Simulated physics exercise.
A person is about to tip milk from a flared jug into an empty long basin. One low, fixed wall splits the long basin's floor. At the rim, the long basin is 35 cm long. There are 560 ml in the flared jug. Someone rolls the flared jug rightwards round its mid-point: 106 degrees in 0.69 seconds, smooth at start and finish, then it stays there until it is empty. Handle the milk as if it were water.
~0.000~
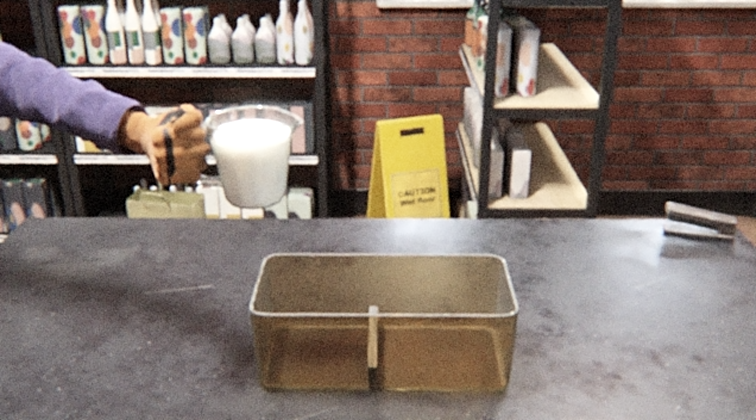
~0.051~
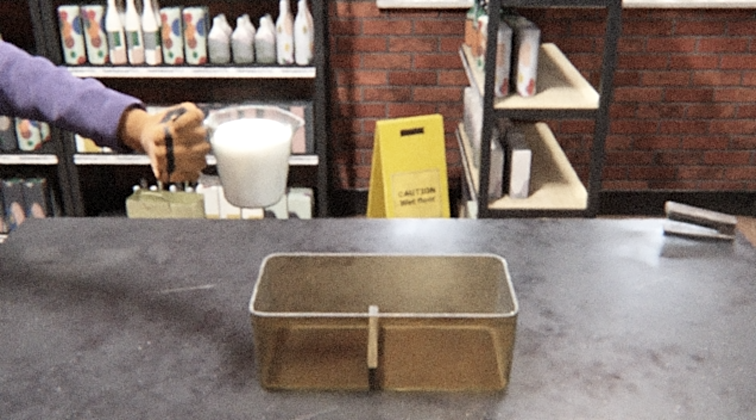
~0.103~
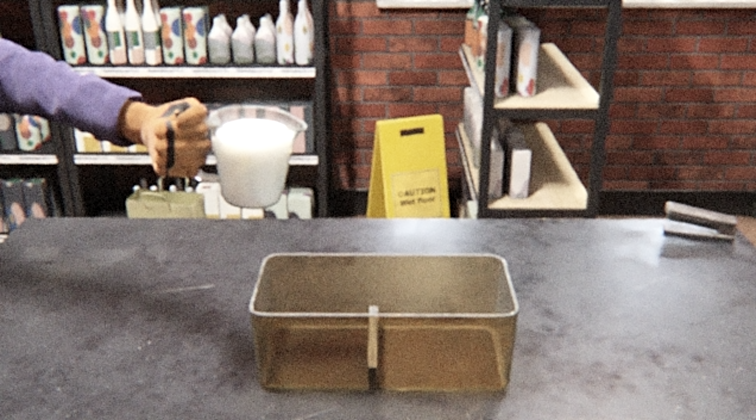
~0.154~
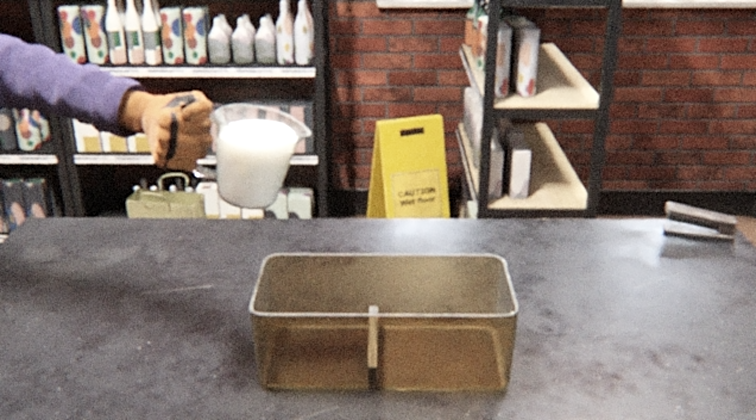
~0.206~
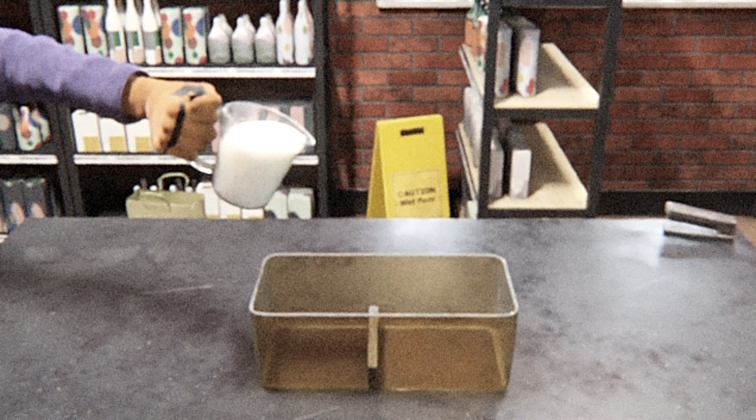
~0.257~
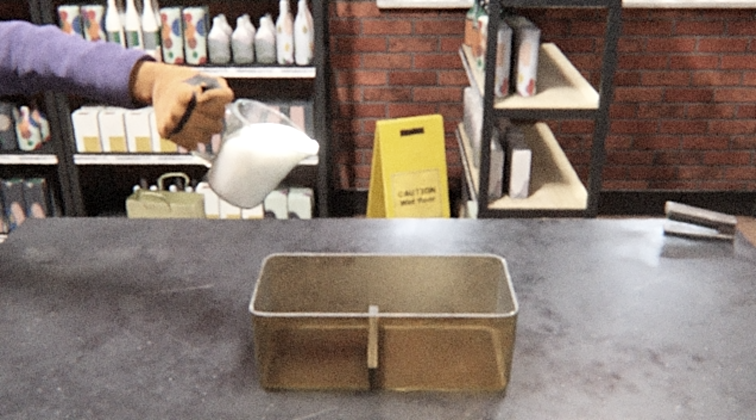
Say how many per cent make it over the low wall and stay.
About 25 per cent makes it over and stays.
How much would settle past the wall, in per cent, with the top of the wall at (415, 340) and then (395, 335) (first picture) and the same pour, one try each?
Try 1: 15 %; try 2: 10 %.
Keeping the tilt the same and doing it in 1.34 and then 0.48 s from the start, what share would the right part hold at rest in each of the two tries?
Near 45 in a hundred on the first go and near 20 in a hundred on the second.
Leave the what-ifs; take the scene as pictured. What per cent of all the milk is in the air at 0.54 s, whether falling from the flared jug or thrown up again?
I'd say close to 36 per cent.
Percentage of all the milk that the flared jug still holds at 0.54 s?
Roughly 48 percent.
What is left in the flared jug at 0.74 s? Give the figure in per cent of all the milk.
What remains is about 7 percent of it all.
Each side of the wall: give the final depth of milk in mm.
I'd say close to 16 mm on the left, close to 4 mm on the right.
By 0.54 s the tilt is 94° and 48 per cent is still to pour, 7 is left of the wall and 10 right of it.
By 0.74 s the tilt is 106° and 7 per cent is still to pour, 53 is left of the wall and 22 right of it.
By 0.96 s the tilt is 106° and 0 per cent is still to pour, 69 is left of the wall and 24 right of it.
By 1.19 s the tilt is 106° and 0 per cent is still to pour, 70 is left of the wall and 25 right of it.
At rest 70 per cent lies left of the wall, 25 right of it and 5 outside.
